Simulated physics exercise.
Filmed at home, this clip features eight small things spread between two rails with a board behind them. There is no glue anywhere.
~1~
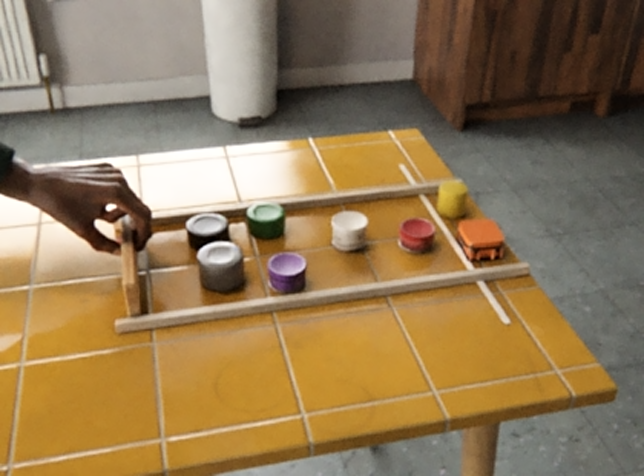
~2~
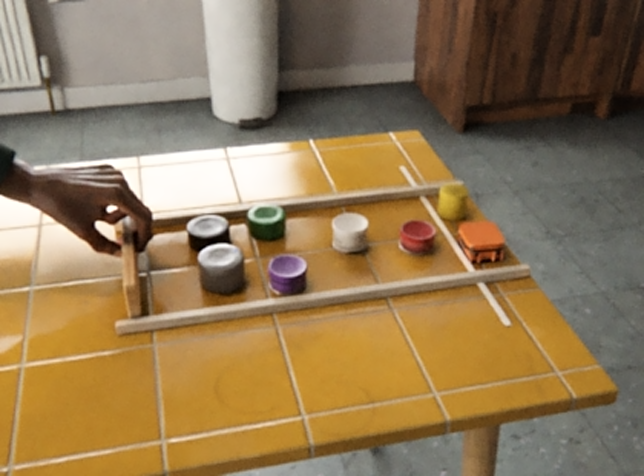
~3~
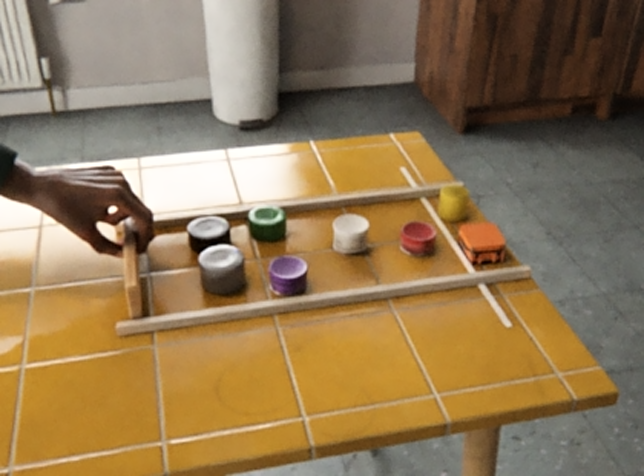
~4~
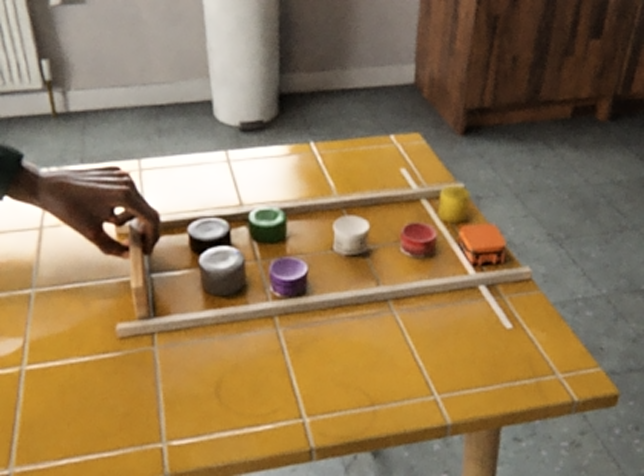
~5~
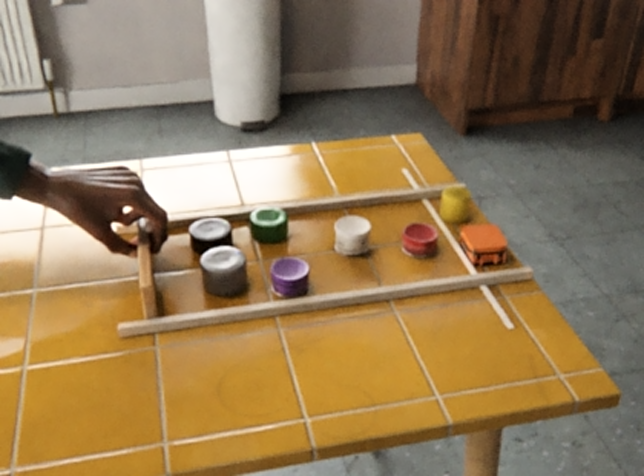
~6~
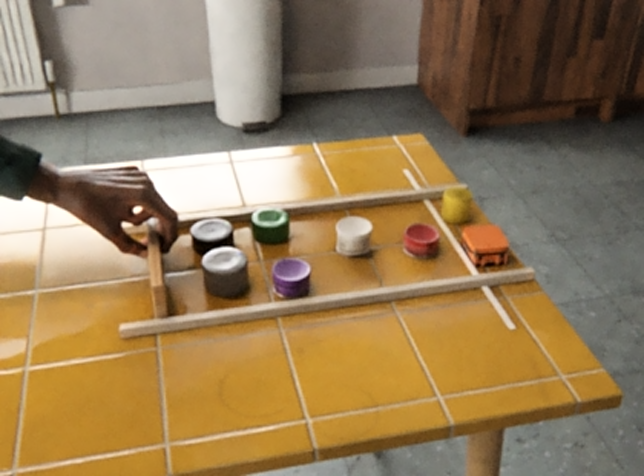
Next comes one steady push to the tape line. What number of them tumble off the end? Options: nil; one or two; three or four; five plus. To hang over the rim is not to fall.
Three or four.
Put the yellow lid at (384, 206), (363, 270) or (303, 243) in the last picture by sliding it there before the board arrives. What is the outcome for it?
Try one: It ends up off. Try two: It is still there. Try three: It is still there.
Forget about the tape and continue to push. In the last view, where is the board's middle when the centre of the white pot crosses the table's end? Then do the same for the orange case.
The middle is at (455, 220) when it's the white pot, and at (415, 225) when it's the orange case.
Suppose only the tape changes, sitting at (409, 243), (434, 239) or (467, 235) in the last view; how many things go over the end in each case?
In order: 0, 1 and 5.
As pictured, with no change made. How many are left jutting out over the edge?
Tally: 1.
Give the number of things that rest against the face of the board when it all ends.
Contact count: 3.
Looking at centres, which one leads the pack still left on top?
The white pot.
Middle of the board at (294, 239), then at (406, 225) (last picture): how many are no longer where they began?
4 at one spot and 8 at the other.
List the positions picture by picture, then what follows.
The first frame shows orange case (480, 241); yellow lid (452, 200); red pot (417, 236); board (130, 253); tape (446, 232).
The second frame shows yellow lid (453, 202); grey lid (222, 269).
The third frame shows red pot (418, 239); board (131, 256).
The fourth frame shows orange case (482, 245); purple tin (289, 278).
The fifth frame shows yellow lid (455, 204); black lid (211, 237).
The sixth frame shows orange case (485, 246); yellow lid (457, 205); red pot (421, 241); board (156, 256); tape (451, 237).
Soon after, none off yet; orange case at rest near (485, 246); yellow lid at rest near (457, 205); red pot at rest near (421, 241).
Then, none off yet; orange case at rest near (485, 246); yellow lid at rest near (457, 205); red pot moving near (430, 243).
At rest, the number that fall off is three or four; fallen, green lid, red pot, yellow lid and orange case.
